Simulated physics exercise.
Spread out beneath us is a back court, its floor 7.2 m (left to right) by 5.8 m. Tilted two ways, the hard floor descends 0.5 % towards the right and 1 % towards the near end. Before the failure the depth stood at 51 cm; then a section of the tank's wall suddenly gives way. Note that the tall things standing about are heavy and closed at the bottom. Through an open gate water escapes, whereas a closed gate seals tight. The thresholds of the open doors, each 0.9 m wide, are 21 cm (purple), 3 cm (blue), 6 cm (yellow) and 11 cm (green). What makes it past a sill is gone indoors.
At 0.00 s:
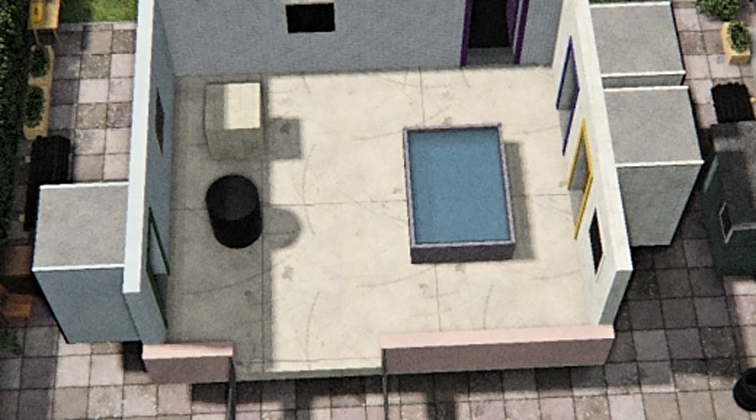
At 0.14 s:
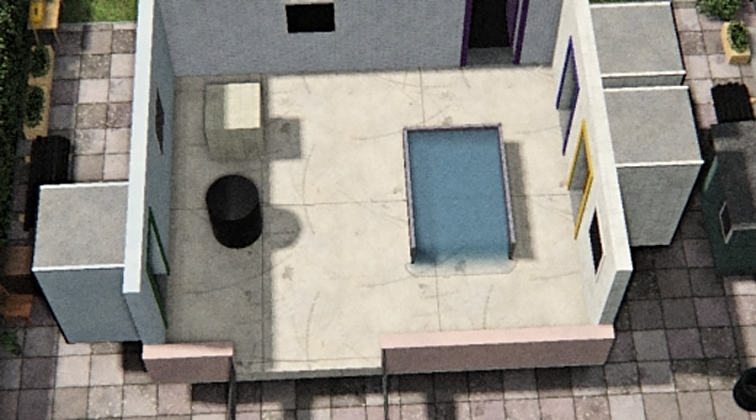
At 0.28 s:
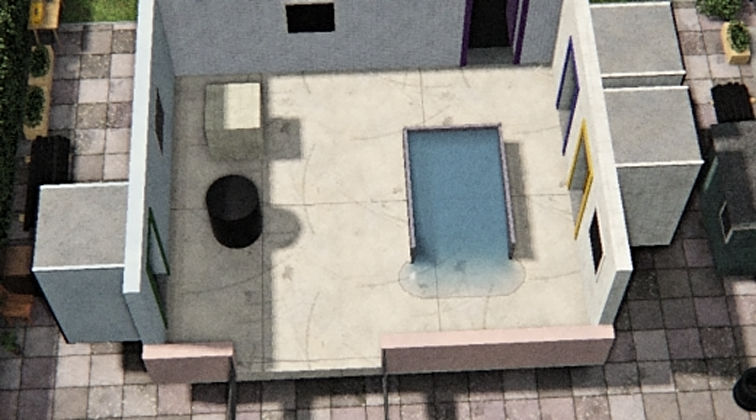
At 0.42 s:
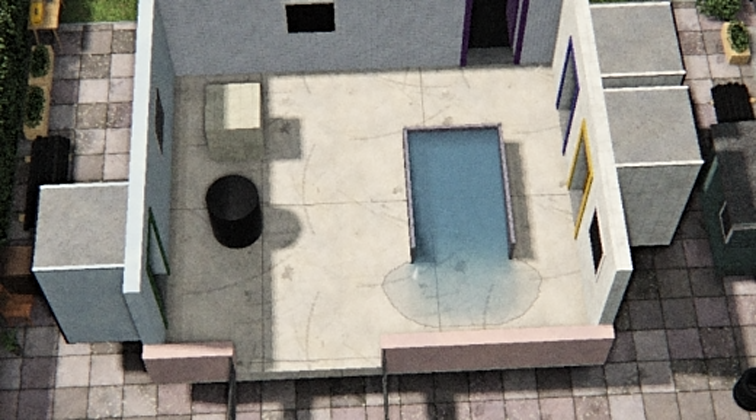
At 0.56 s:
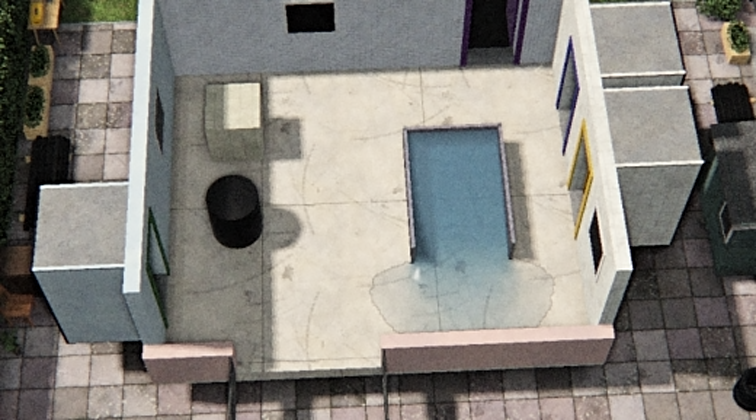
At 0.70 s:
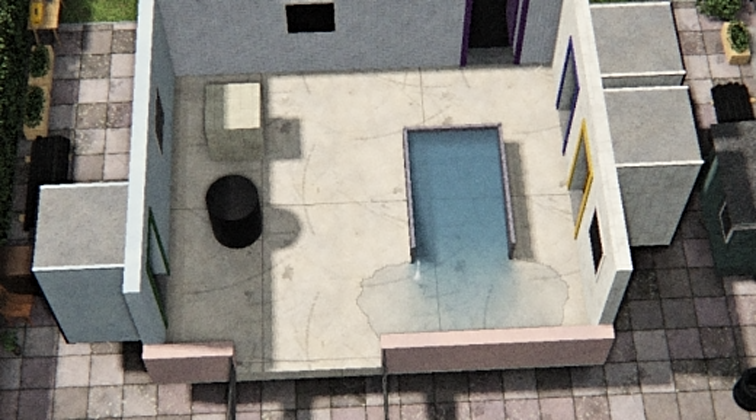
The video shows a walled courtyard from above, where the near side of a rectangular tank of blue water gives way and water pours out, spreading across the pale floor to the low pinkish front wall and widening sideways.
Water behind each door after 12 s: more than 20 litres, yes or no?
Purple door: No; blue door: Yes; yellow door: No; green door: No.
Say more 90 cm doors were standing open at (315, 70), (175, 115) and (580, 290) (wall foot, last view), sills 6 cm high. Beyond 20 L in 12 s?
In that order: Short of it, short of it, beyond it.
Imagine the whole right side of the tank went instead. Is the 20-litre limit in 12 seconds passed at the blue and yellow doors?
Checking each door against the limit: Blue tops it, yellow tops it.
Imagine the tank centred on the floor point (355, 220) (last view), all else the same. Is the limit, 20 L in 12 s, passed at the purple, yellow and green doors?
Purple: Within limit; yellow: Within limit; green: Within limit.
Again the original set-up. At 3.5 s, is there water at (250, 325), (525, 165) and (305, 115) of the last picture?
Listed in sequence, the spots are drenched, drenched and bone dry.
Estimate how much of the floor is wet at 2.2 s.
Near 20 per cent is wet.
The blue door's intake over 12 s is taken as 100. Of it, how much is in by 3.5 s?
By that time, around 0 per cent.
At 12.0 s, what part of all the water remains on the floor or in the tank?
Share still there: About 78 %.
After 1.4 s water covers 15 % of the floor and is deepest (36 cm) near (466, 340); purple door not reached, blue door not reached, yellow door not reached, green door not reached.
After 2.2 s water covers 20 % of the floor and is deepest (42 cm) near (584, 344); purple door not reached, blue door not reached, yellow door not reached, green door not reached.
After 3.5 s water covers 45 % of the floor and is deepest (28 cm) near (573, 345); purple door not reached, blue door 3 cm at the sill, 0 L in, yellow door 6 cm at the sill, 0 L in, green door 6 cm at the sill, 0 L in.
After 7.0 s water covers 80 % of the floor and is deepest (13 cm) near (549, 89); purple door 10 cm at the sill, 0 L in, blue door 6 cm at the sill, 8 L in, yellow door 6 cm at the sill, 2 L in, green door 6 cm at the sill, 1 L in.
After 12.0 s water covers 95 % of the floor and is deepest (6 cm) near (584, 344); purple door 3 cm at the sill, 0 L in, blue door 5 cm at the sill, 46 L in, yellow door 4 cm at the sill, 2 L in, green door 3 cm at the sill, 1 L in.
